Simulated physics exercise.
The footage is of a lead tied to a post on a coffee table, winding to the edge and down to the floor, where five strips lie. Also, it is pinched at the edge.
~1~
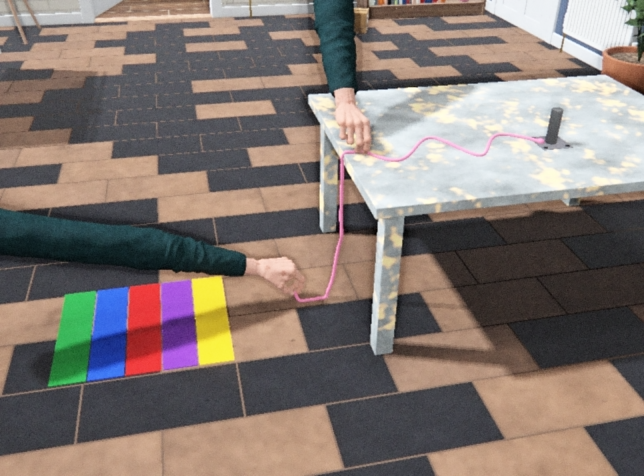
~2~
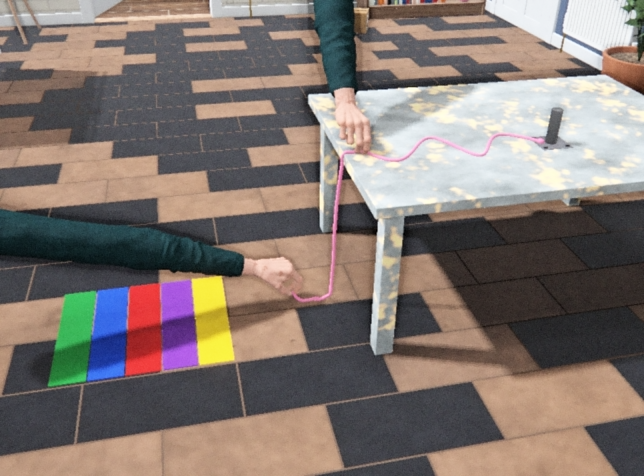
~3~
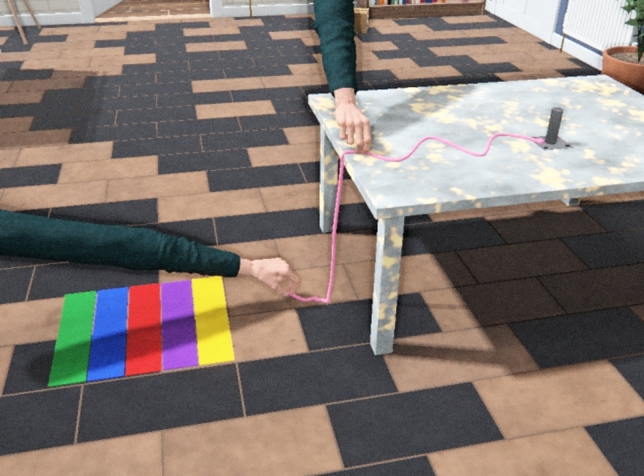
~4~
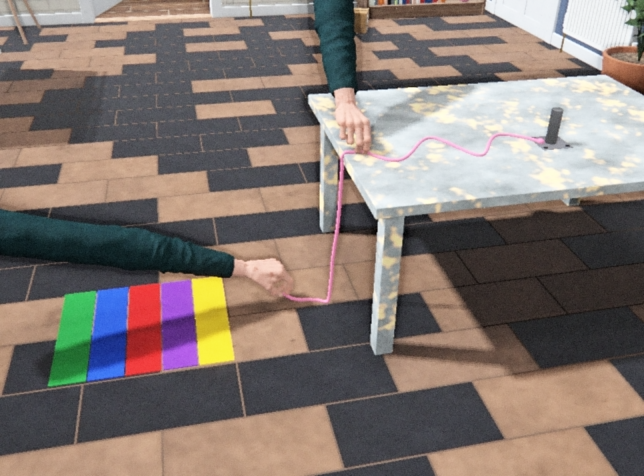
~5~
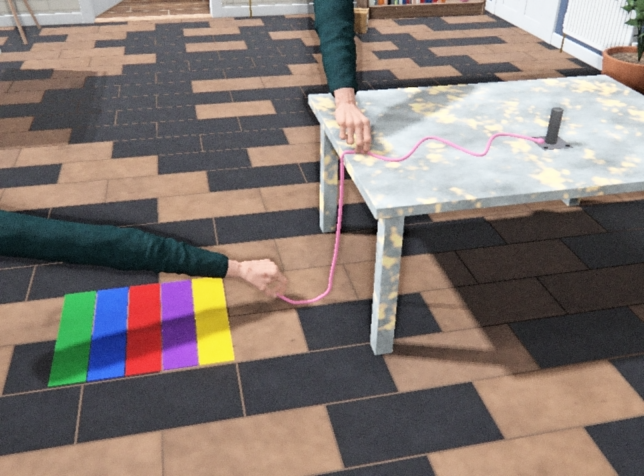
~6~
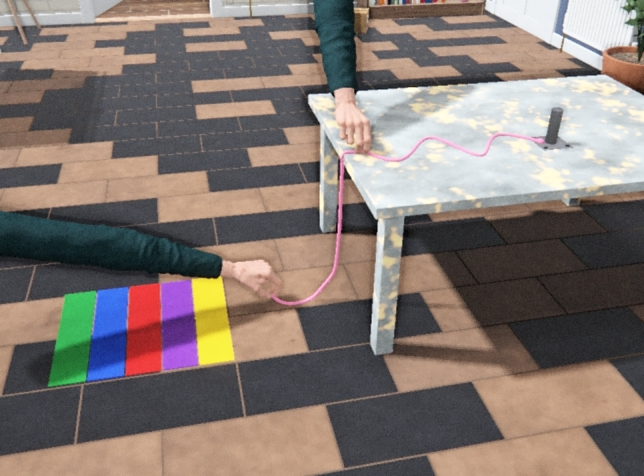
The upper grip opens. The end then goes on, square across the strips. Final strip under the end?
Green.
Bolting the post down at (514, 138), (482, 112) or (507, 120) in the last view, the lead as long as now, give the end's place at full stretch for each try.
The first try gives about (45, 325), the second about (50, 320) and the third about (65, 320).
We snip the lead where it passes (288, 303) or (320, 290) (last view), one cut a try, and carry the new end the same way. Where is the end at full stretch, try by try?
I'd say somewhere near (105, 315) the first time and near (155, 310) the second time.
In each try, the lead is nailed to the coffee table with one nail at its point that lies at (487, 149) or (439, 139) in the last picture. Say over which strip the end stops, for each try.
Try by try: Blue, then red.
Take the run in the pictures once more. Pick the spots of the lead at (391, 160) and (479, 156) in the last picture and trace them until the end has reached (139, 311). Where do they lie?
The first goes to (335, 193), the other to (442, 150).
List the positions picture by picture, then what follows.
In the first frame, end (295, 292); yellow (215, 345); purple (180, 350); red (144, 355); blue (107, 360); green (70, 365).
In the second frame, end (293, 292); lead through (505, 135) (467, 152) (415, 149) (355, 152) (336, 218) (331, 283).
In the third frame, end (289, 292).
In the fourth frame, end (283, 293); lead through (505, 135) (467, 152) (415, 149) (355, 152) (339, 218) (331, 284).
In the fifth frame, end (277, 294).
In the sixth frame, end (272, 295); lead through (505, 135) (467, 152) (415, 149) (355, 152) (340, 218) (327, 281).
A little later, end near (139, 311); over red.
Next, end near (100, 316); over blue.
When it is tight, end near (78, 319); over green. The green one.
